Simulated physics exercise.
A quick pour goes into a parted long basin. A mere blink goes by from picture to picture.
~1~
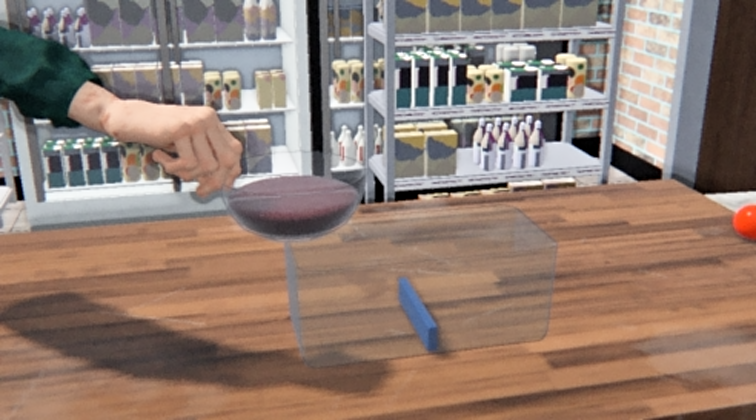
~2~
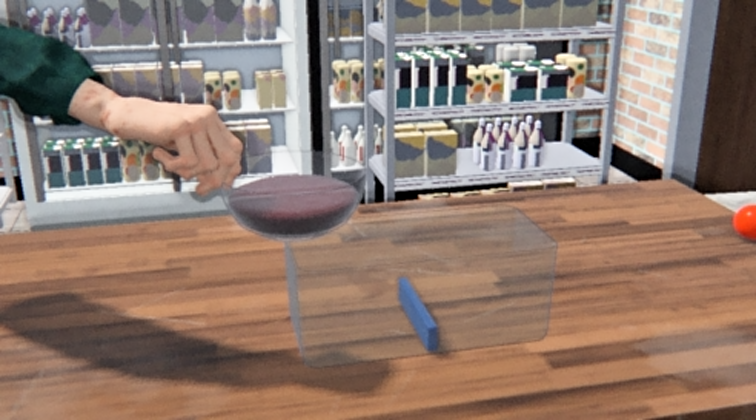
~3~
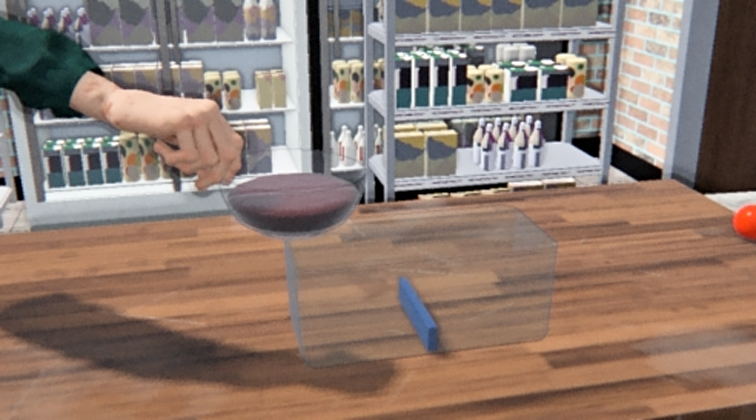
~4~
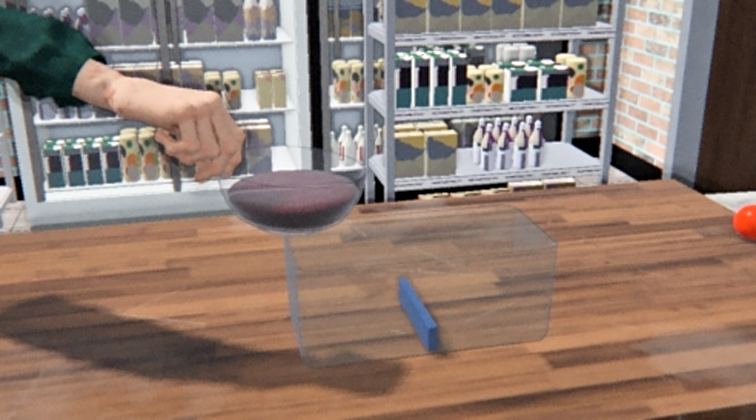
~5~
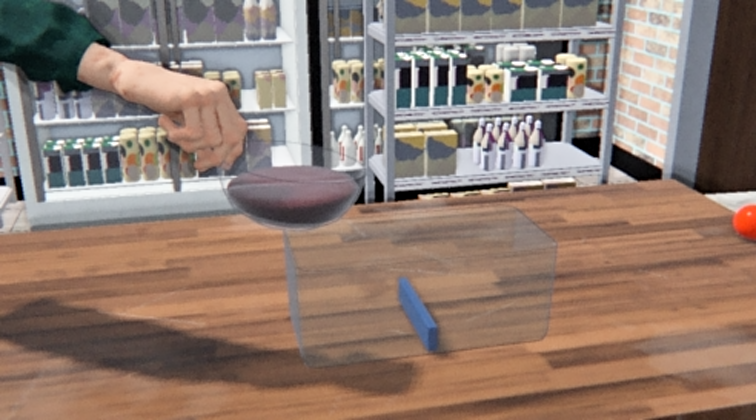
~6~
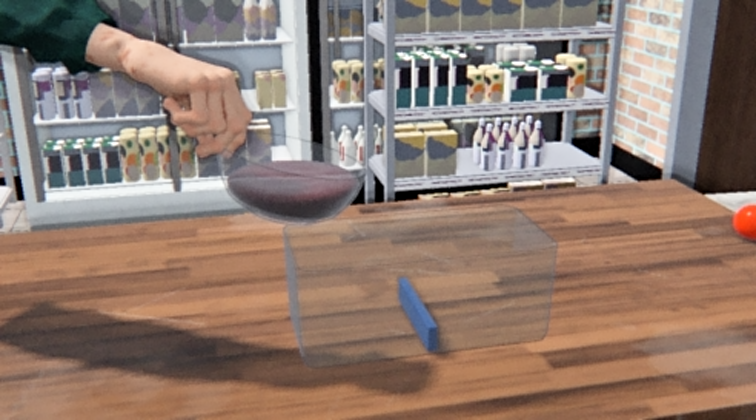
A hand in a dark green sleeve holds a clear, rounded bowl of dark red wine at the left, above the near-left edge of a long transparent basin with a low blue wall inside. The basin sits on a wooden counter, seen from slightly above, with stocked store shelves behind and a red object at the right edge. The hand slowly raises and slightly tilts the bowl while the camera stays still.
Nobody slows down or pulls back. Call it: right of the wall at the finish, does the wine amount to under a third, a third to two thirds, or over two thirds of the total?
Over two thirds of the total.
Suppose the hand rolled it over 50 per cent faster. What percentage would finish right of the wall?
Roughly 70 in a hundred.
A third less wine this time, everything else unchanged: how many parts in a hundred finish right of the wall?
About 85 in a hundred.
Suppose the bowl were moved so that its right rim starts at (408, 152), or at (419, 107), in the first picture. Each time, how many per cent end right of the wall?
85 and 60 per cent.
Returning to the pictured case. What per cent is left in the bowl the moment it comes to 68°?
Roughly 55 percent.
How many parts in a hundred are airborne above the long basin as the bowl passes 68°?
Somewhere around 40 per cent of it.
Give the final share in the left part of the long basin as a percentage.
Around 15 %.
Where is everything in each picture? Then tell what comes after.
In the first frame, it leans 0°; its right rim is at (364, 168); the wine meets the walls at (226, 199) and (357, 189); the long basin's rim runs from (290, 249) to (536, 226); the wall's top is at (417, 302).
In the second frame, it leans 1°; its right rim is at (364, 168); the wine meets the walls at (227, 198) and (357, 188).
In the third frame, it leans 2°; its right rim is at (364, 168); the wine meets the walls at (226, 196) and (357, 186).
In the fourth frame, it leans 5°; its right rim is at (364, 169); the wine meets the walls at (227, 192) and (356, 183).
In the fifth frame, it leans 9°; its right rim is at (364, 169); the wine meets the walls at (225, 187) and (356, 178).
In the sixth frame, it leans 14°; its right rim is at (364, 169); the wine meets the walls at (226, 179) and (357, 174).
A moment on, the bowl is tipped part way and 56 per cent is still to pour, 5 is left of the wall and 0 right of it.
Next, the bowl is tipped on its side and 4 per cent is still to pour, 5 is left of the wall and 75 right of it.
Then the bowl is tipped on its side and 0 per cent is still to pour, 14 is left of the wall and 85 right of it.
Later the bowl is tipped on its side and 0 per cent is still to pour, 15 is left of the wall and 85 right of it.
Finally, 15 per cent lies left of the wall, 85 right of it and 1 outside.
